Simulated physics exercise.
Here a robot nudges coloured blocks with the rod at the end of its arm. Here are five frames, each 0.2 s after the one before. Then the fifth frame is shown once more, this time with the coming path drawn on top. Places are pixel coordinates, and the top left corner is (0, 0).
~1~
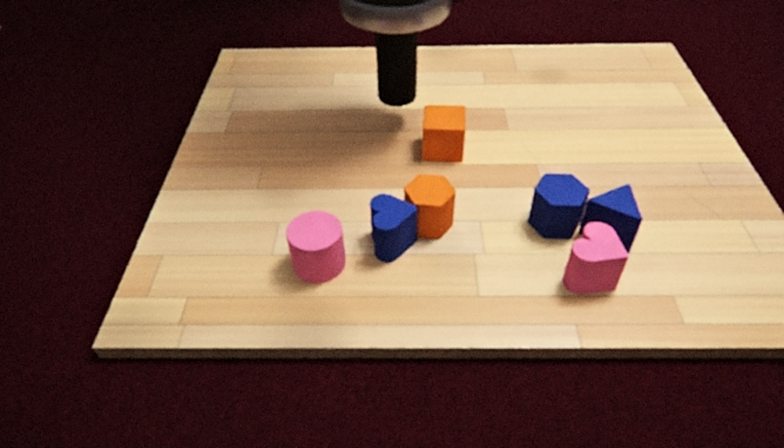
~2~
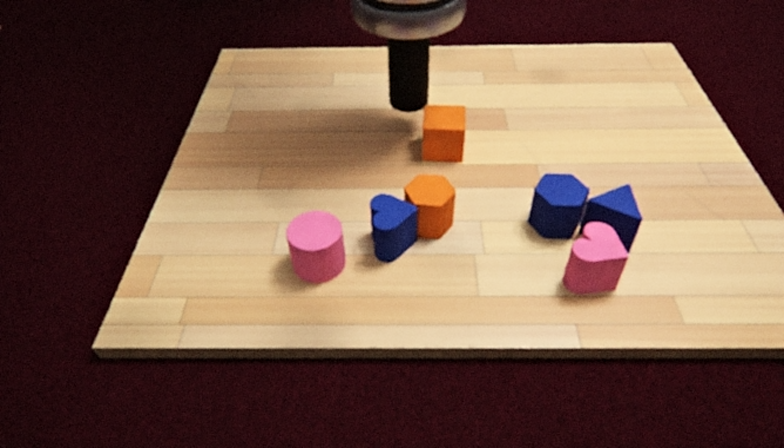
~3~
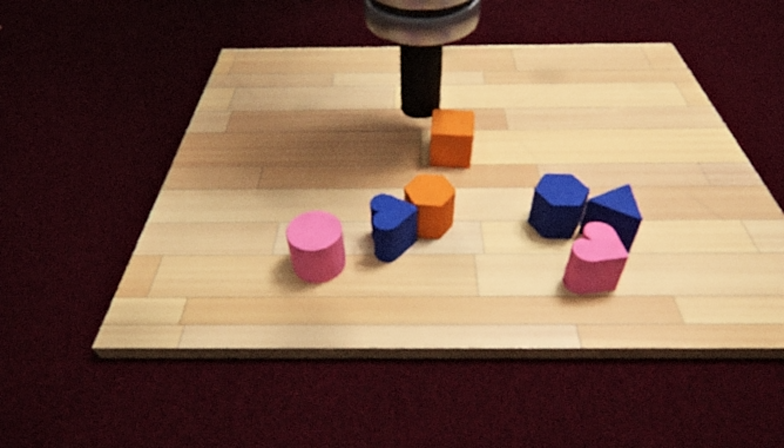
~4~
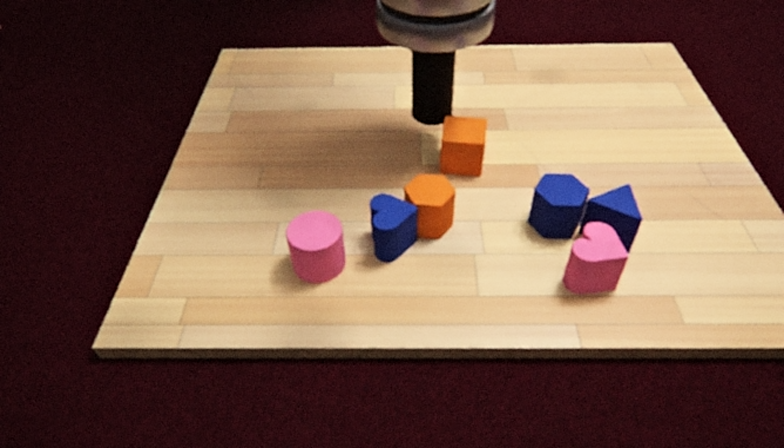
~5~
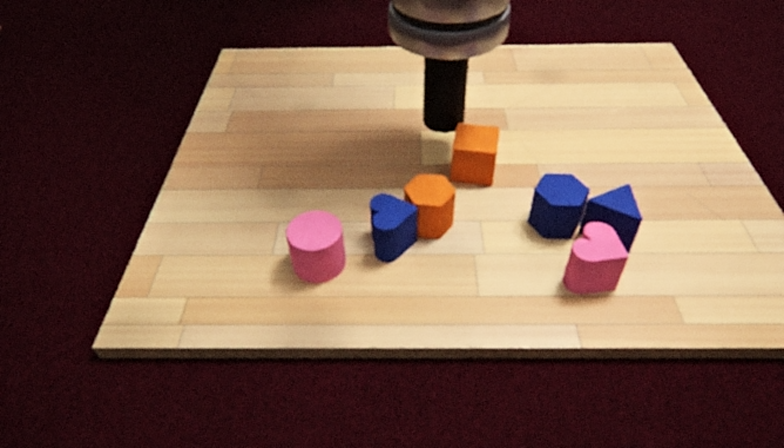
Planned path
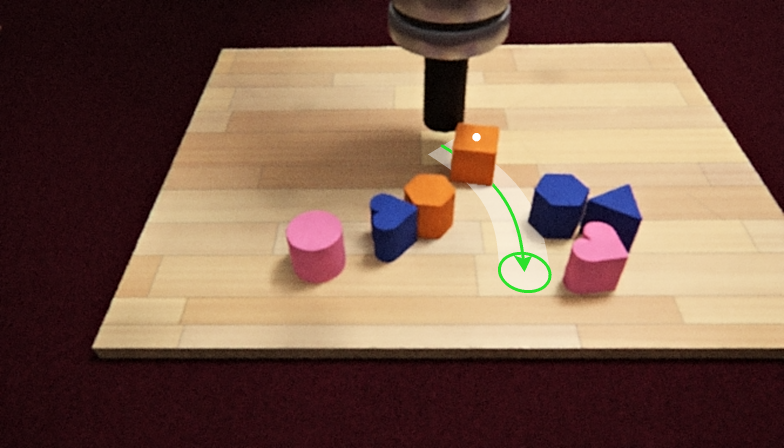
A black rod moves toward the orange cube and pushes it down and right.
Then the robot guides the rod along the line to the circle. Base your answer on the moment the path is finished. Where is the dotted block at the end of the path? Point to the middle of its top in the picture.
The middle of its top is at (590, 257).
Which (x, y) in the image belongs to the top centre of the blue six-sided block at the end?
The centre of its top will be at (634, 236).
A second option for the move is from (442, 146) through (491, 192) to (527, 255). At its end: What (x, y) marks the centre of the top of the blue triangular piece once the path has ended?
Most likely (664, 206).
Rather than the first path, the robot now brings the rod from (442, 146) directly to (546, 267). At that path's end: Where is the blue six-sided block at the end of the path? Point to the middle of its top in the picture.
It is going to be at (640, 206).
Path on the board, from (442, 146) by way of (485, 176) and (514, 219) to (525, 272); the dot is on the orange four-sided block.
The first path, step by step. One third of the way, rod at (488, 151); orange four-sided block at (518, 173), turned 20° clockwise.
Two thirds of the way, rod at (519, 194); orange four-sided block at (562, 219); blue six-sided block at (615, 226), turned 20° anticlockwise; pink heart block at (617, 260), turned 60° clockwise; blue triangular piece at (652, 210), turned 80° anticlockwise.
At the end, rod at (530, 247); orange four-sided block at (590, 257), turned 50° anticlockwise; blue six-sided block at (634, 236), turned 50° anticlockwise; pink heart block at (655, 282), turned 80° clockwise; blue triangular piece at (656, 210), turned 90° anticlockwise.
